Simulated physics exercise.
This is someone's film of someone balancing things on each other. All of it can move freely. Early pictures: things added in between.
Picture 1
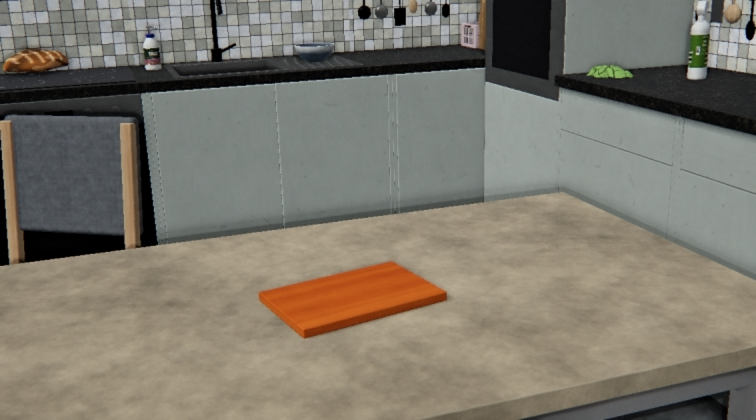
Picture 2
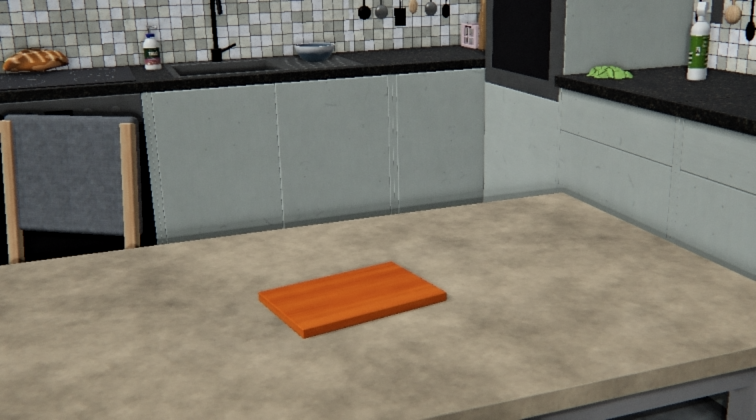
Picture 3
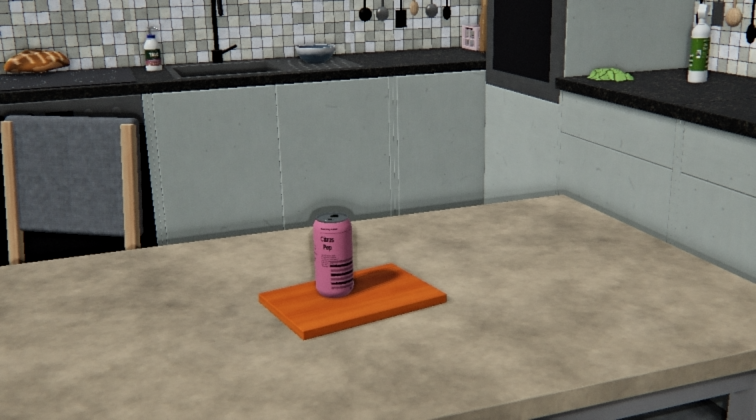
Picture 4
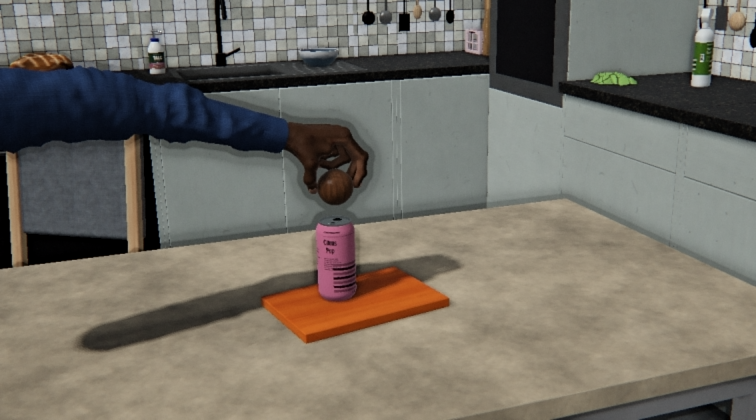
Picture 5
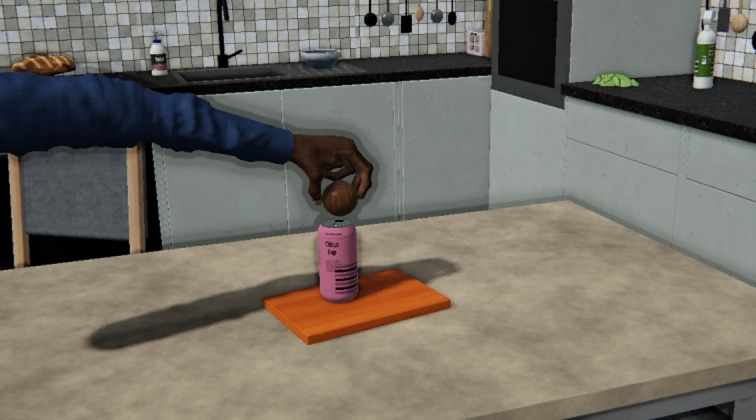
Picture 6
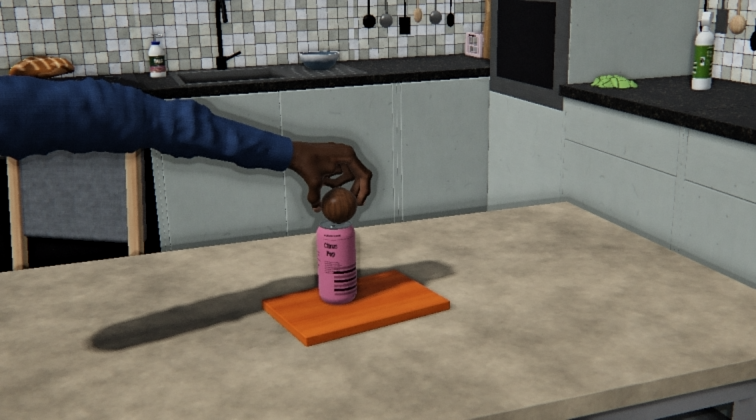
A pink can appeared on the orange board on the table, then a hand in a blue sleeve reached in from the left and lowered a brown onion onto the can's top.
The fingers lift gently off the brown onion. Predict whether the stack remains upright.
Prediction: The stack remains upright.
Then, 0.20 s after the last picture, nothing has stirred.
Then, 0.40 s after the last picture, brown onion resting near (339, 206).
At rest, all 3 in place. Seen from the same camera at the end, brown onion near (339, 206). The pile keeps its balance.
